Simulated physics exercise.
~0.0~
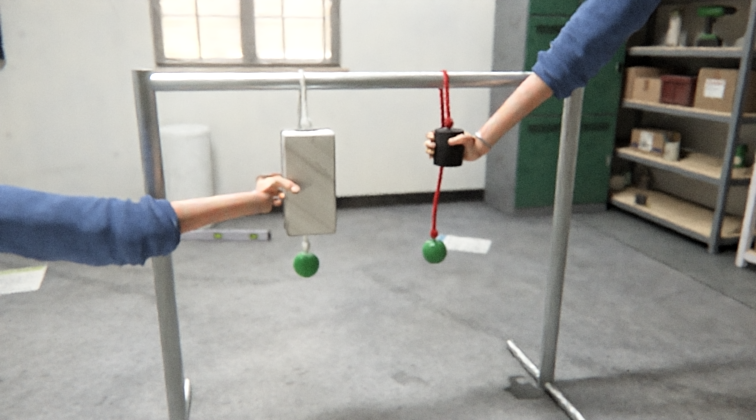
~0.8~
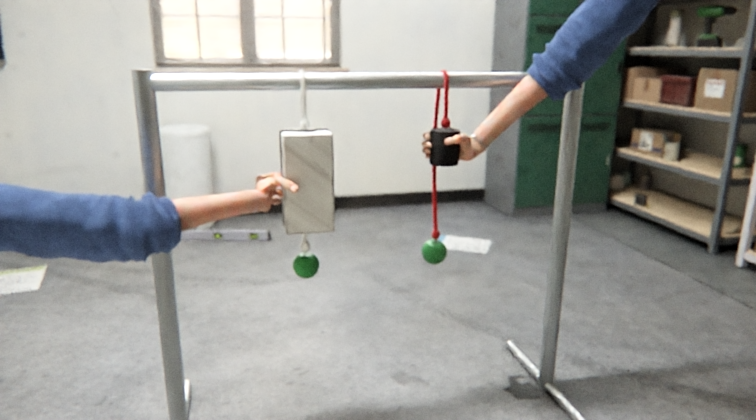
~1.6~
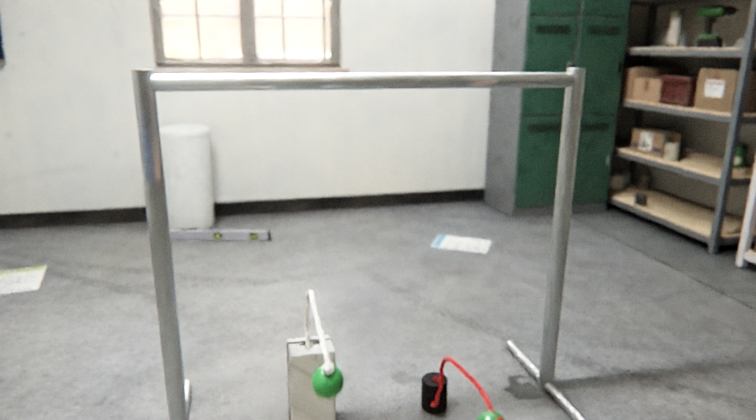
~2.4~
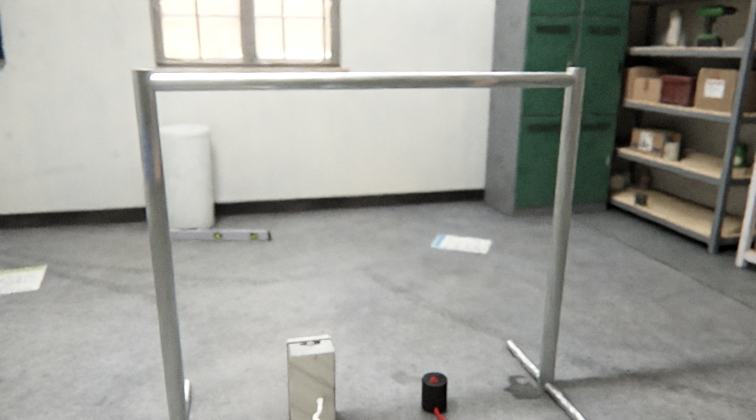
The clip opens on a metal frame in a workshop, where one hand steadies a pale case below a white cord and another grips a small black cylinder beside a red rope. A green ball hangs beneath each, and for a moment everything stays still. Then both hands let go and withdraw, and the case and the cylinder drop to the floor. The cord and rope come away from the bar and tumble down with the green balls. At the end, the case and the cylinder stand on the gray floor beneath the empty bar, with the balls out of sight.
